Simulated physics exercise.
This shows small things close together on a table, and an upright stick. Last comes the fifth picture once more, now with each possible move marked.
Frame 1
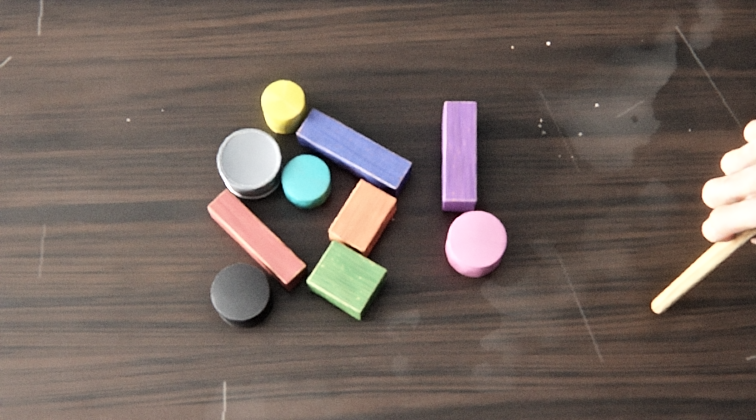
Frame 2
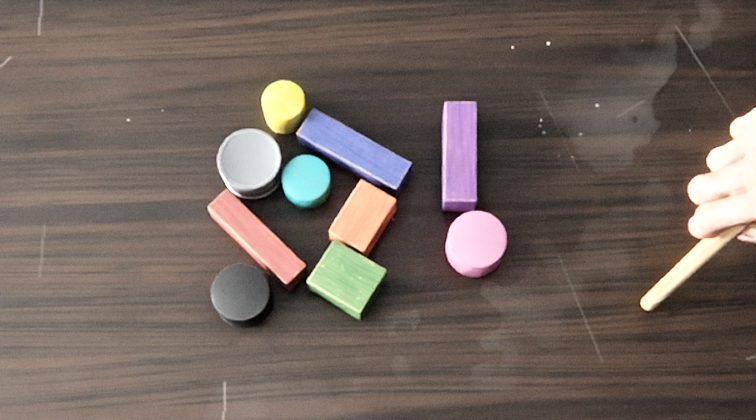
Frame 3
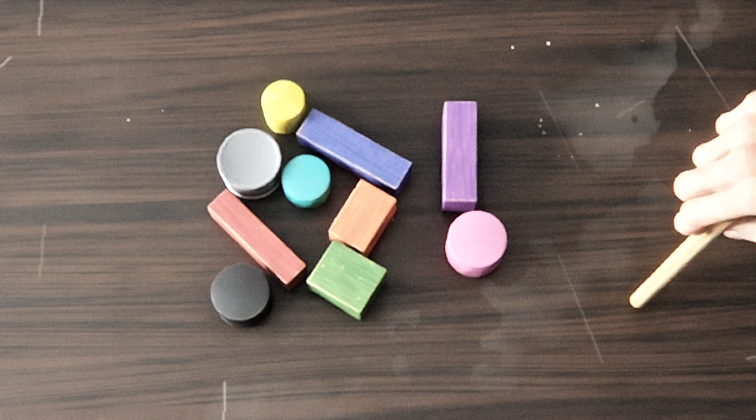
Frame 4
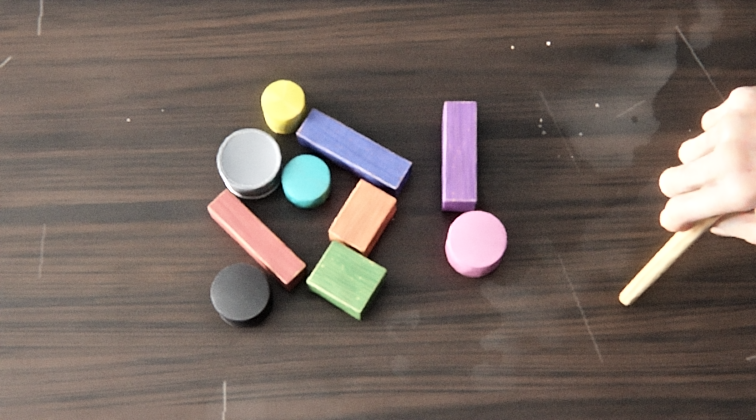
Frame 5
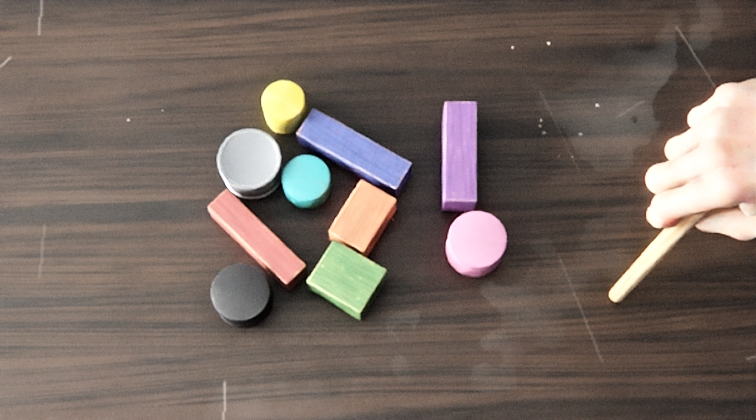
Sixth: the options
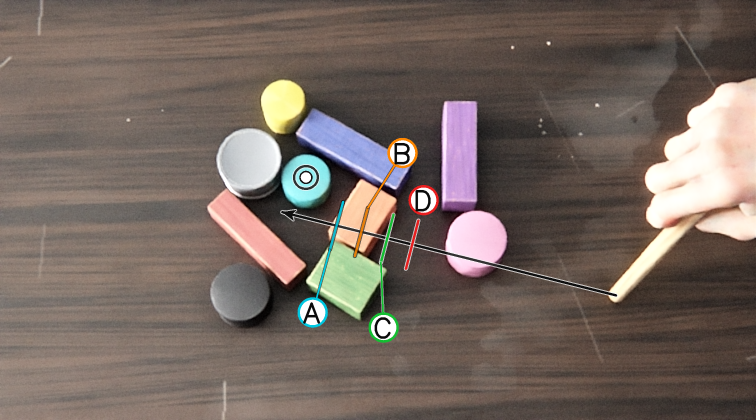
A hand at the right edge holds a pale wooden stick over a dark wood-grain table, seen from above by a still camera. Grey, yellow, turquoise and black round pieces sit with blue, red, orange and green blocks left of centre, while an upright-lying purple bar and a pink round piece sit to their right. The hand moves slowly leftward, carrying the stick's tip slightly left and up, and the pieces stay still.
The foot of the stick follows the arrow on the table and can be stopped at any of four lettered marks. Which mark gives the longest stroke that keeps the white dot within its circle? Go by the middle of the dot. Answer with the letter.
At B, and not beyond.
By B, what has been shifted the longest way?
It is the pink tin.
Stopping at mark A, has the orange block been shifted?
By then, yes.
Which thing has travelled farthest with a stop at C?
The pink tin.
On the marked copy, A at (336, 226); B at (361, 232); C at (387, 238); D at (412, 245); the arrow from (616, 295) to (282, 212); the white dot at (306, 177).
Following B. Soon after the start, foot of the stick (523, 273).
Later, foot of the stick (430, 250); pink tin (415, 212); purple bar (453, 144).
In the end, foot of the stick (361, 233); pink tin (401, 200); orange block (340, 206); the dot is still in its ring.
As for the rest, A shifts the dotted thing to (297, 162); C keeps the dot in but is short; D keeps the dot in but is short.
